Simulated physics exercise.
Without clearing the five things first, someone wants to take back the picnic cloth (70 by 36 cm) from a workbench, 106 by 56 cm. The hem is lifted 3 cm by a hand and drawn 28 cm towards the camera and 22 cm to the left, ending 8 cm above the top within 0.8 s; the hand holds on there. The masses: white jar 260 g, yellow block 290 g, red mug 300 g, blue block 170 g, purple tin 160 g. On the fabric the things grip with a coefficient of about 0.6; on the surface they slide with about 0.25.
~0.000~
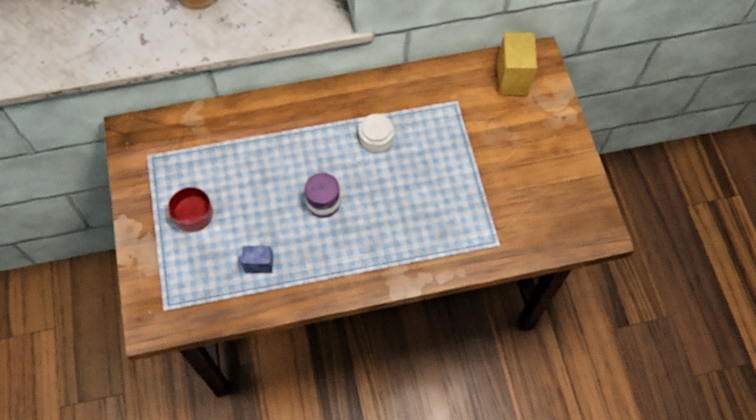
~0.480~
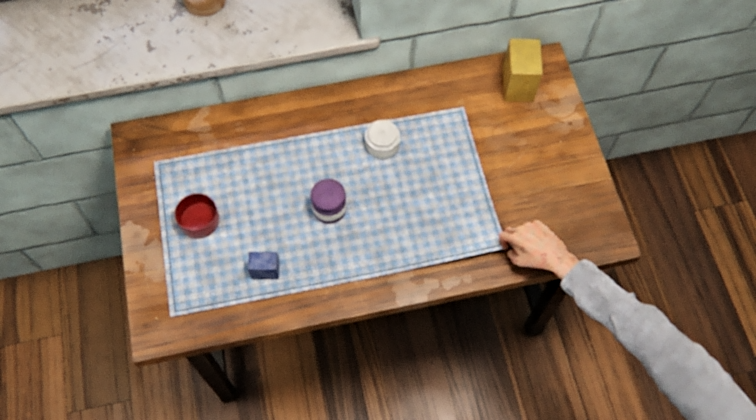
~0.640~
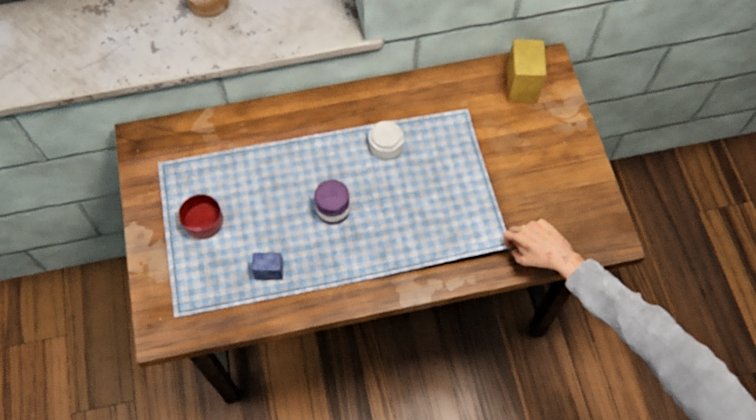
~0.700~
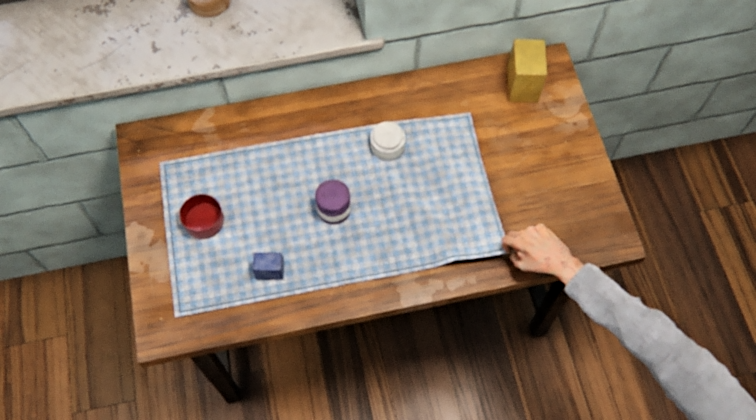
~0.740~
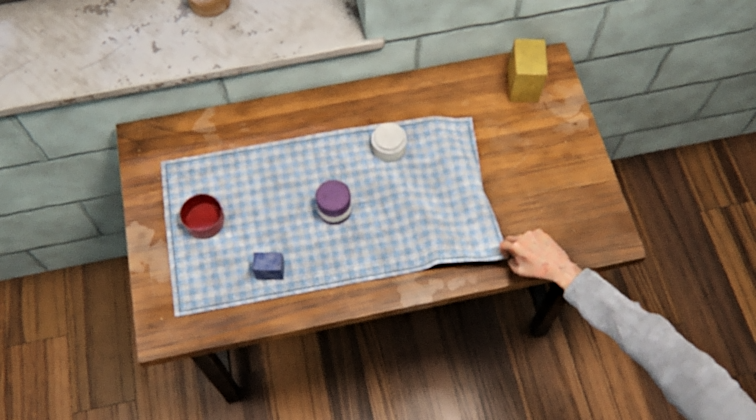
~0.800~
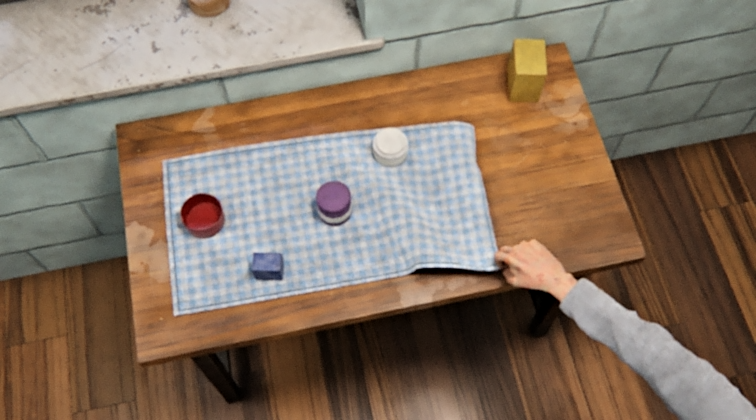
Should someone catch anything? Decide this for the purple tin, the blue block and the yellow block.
The purple tin winds up on, the blue block winds up on, the yellow block winds up on.
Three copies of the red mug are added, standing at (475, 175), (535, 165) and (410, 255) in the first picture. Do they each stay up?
In turn: Falls off, stays up, falls off.
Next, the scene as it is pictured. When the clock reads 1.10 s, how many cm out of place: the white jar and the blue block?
Roughly white jar 15 cm and blue block 2 cm.
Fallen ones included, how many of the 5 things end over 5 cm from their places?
In total, 3 of them qualify.
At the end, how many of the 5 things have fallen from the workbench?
Counted result: 0.
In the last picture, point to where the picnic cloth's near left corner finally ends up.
(145, 280).
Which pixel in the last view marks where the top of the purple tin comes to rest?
Around (326, 262).
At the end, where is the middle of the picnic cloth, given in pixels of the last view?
Centre in the last view: Approx. (335, 263).
At 1.0 s, 95 % of the picnic cloth is still over the top; purple tin 3 cm off its start, blue block 1 cm off its start, white jar 9 cm off its start.
At 1.1 s, 90 % of the picnic cloth is still over the top; purple tin 7 cm off its start, blue block 3 cm off its start, white jar 16 cm off its start.
At 1.3 s, 80 % of the picnic cloth is still over the top; purple tin 13 cm off its start at (330, 253), blue block 5 cm off its start at (246, 278), white jar 23 cm off its start at (415, 229).
At 1.4 s, 75 % of the picnic cloth is still over the top; purple tin 15 cm off its start, blue block 6 cm off its start, white jar 27 cm off its start.
At 3.0 s, 75 % of the picnic cloth is still over the top; purple tin 15 cm off its start at (326, 262), blue block 6 cm off its start at (241, 280), yellow block 0 cm off its start at (530, 56), white jar 27 cm off its start at (415, 247).
